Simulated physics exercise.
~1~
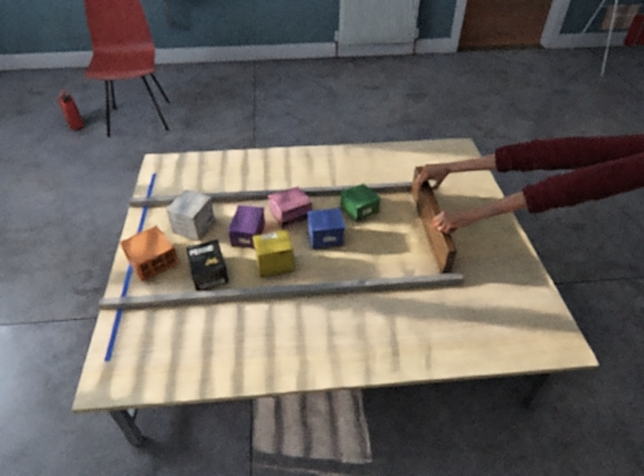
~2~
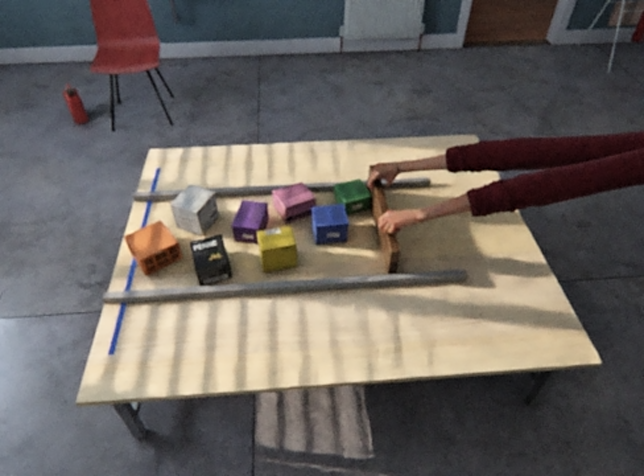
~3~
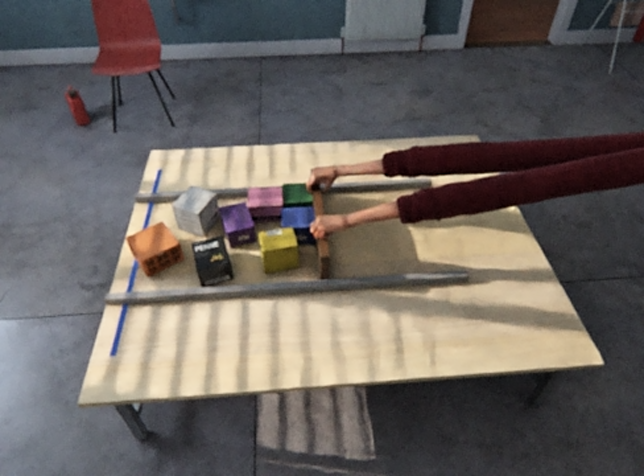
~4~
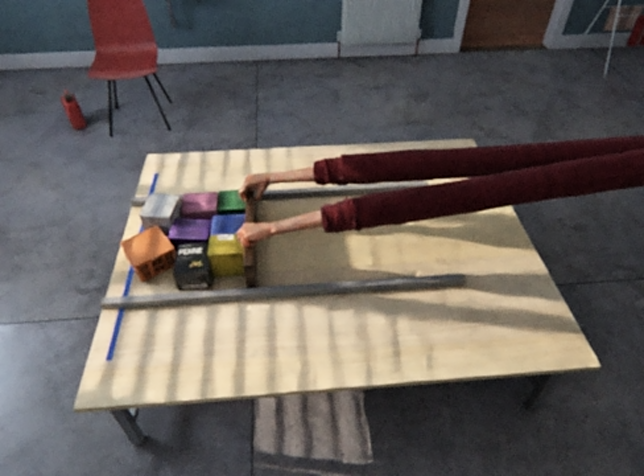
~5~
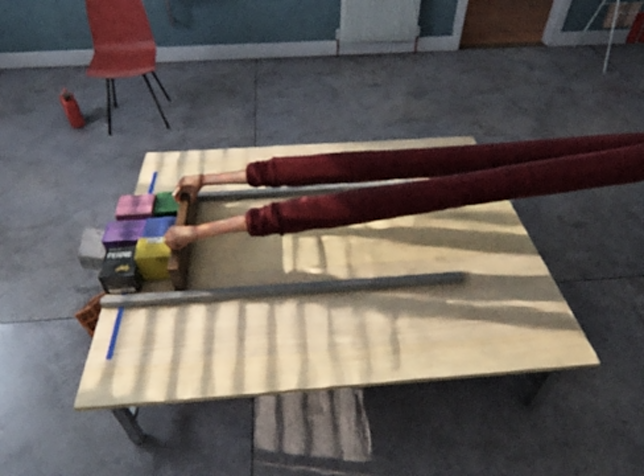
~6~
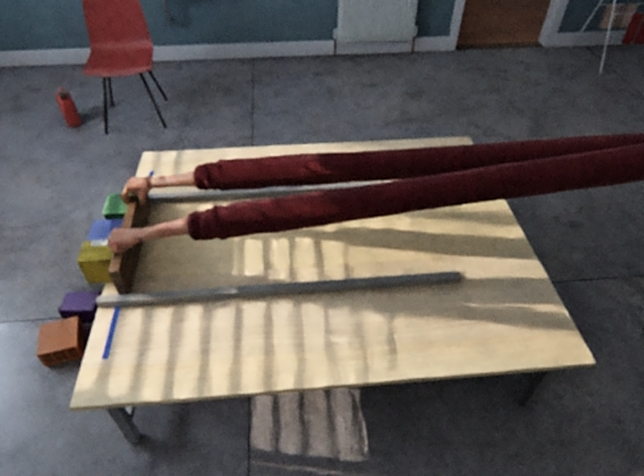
In this clip, two hands slide an upright plank leftward between two rails on a table, gathering colourful boxes and pushing them past a blue tape line, until the pink, purple, black, white and orange ones drop off the left edge while green, blue and yellow remain against the plank.
